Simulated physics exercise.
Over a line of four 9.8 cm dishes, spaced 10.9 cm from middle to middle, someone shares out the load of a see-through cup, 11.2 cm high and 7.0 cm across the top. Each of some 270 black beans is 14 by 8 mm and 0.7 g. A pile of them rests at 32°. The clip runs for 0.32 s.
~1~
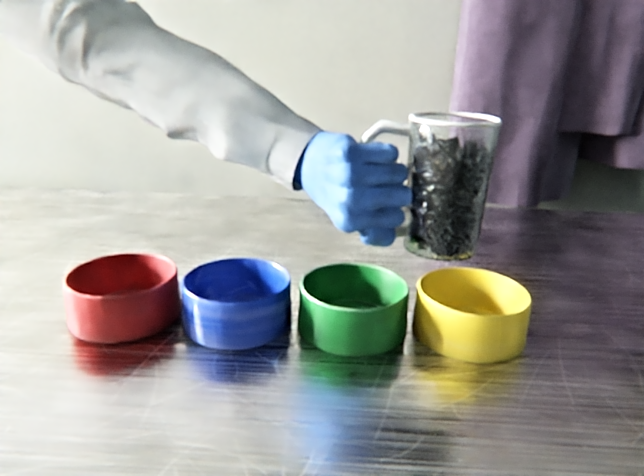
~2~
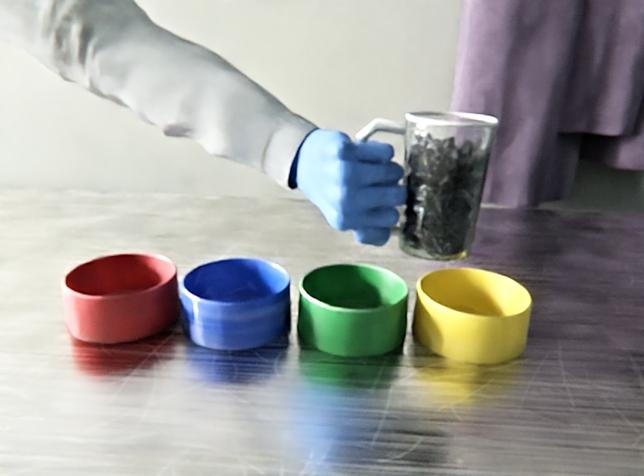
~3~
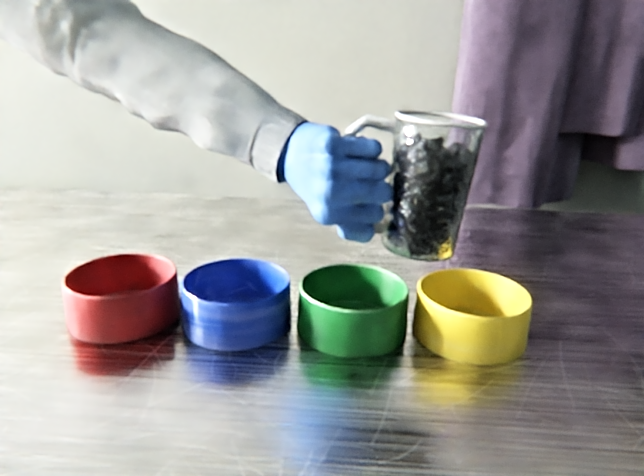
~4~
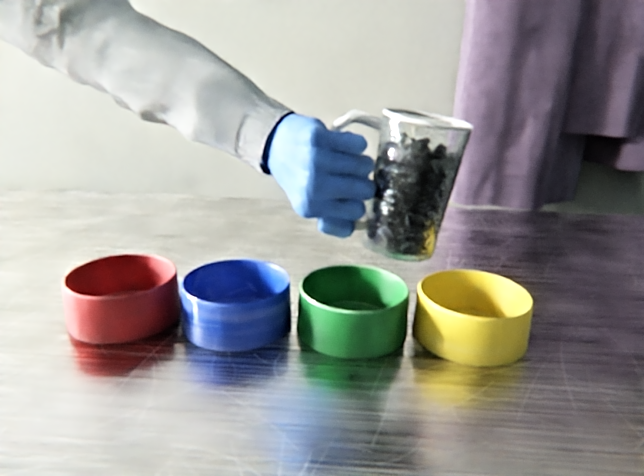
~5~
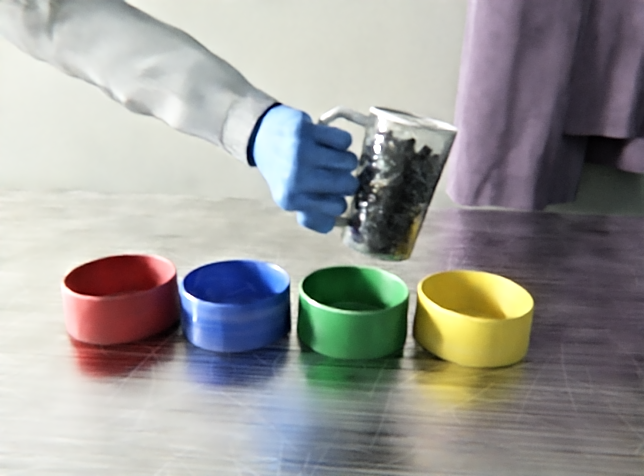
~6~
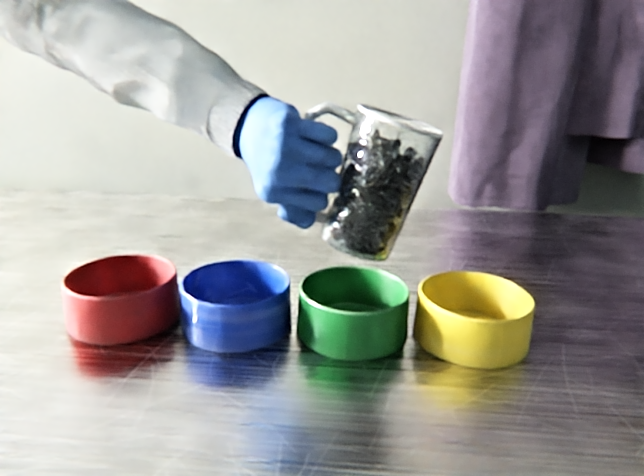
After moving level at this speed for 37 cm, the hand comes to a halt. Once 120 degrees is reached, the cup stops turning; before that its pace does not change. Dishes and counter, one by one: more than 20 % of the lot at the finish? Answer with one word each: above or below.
Red above, blue below, green below, yellow below, counter below.
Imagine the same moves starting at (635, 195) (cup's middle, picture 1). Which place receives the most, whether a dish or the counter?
Largest amount ends at blue.
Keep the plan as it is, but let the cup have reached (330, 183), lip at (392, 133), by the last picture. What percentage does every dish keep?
Then red 100, blue 0, green 0, and yellow 0.
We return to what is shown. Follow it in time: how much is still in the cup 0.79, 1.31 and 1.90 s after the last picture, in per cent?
About 100, 100, 20 per cent.
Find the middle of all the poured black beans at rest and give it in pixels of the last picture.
Centre at rest, approx.: (121, 290) px.
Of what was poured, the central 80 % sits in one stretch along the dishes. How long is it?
That stretch comes to around 5 cm.
Then, 0.79 s after the last picture, tilt 65 degrees; cup holds 100 %.
Then, 1.31 s after the last picture, tilt 97 degrees; cup holds 100 %.
Then, 1.90 s after the last picture, tilt 120 degrees; cup holds 20 %, red 80 %.
In the end, red 100 %, blue 0 %, green 0 %, yellow 0 %, counter 0 %.
